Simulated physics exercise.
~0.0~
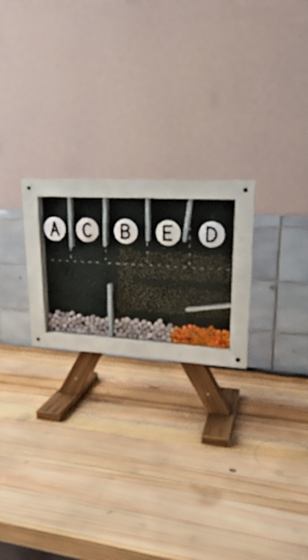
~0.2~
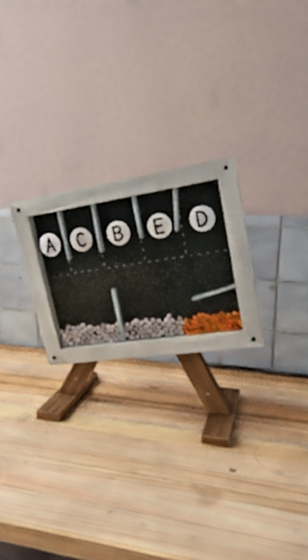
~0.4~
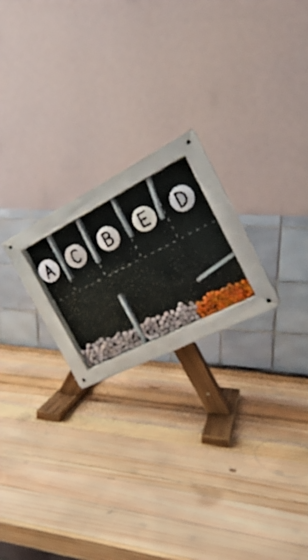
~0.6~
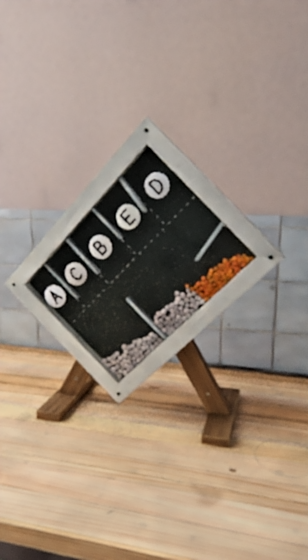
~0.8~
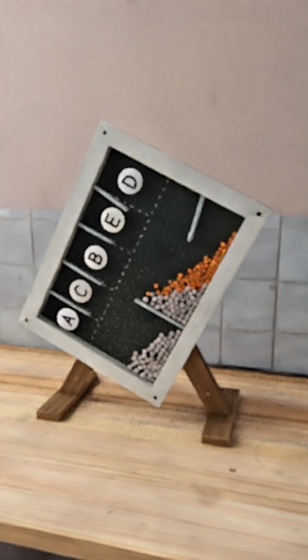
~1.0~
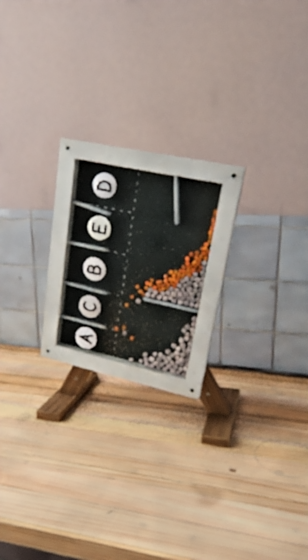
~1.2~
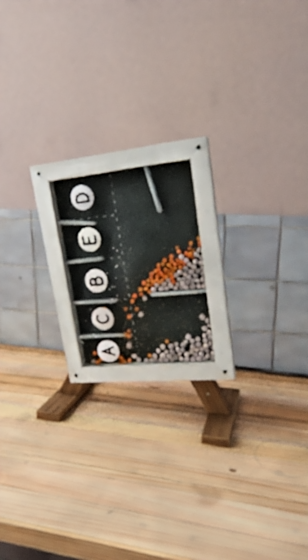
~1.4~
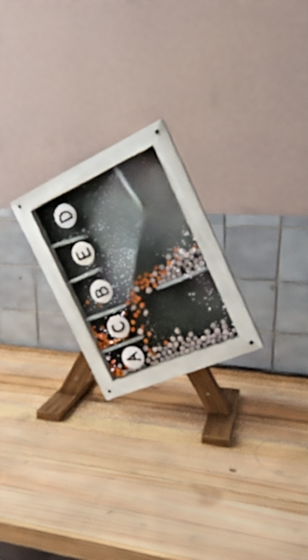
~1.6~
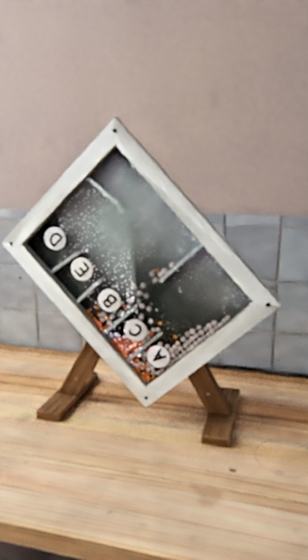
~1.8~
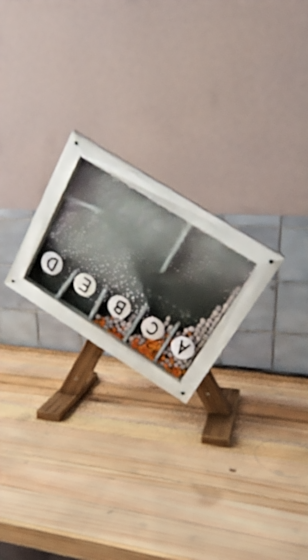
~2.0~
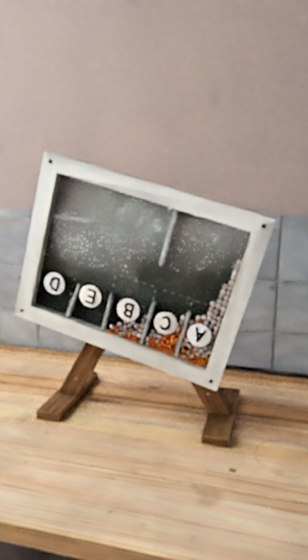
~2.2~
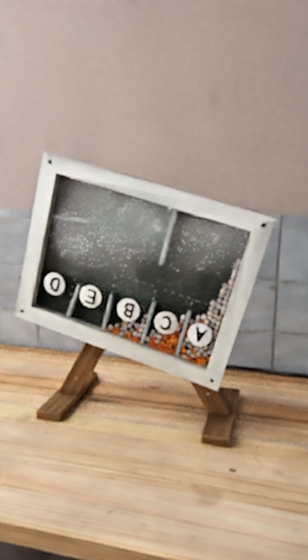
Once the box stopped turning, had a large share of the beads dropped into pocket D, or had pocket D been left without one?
Pocket D was left without a large share and looked empty, as did E. The beads gathered towards the right, mostly in A and C, with a smaller share in B.
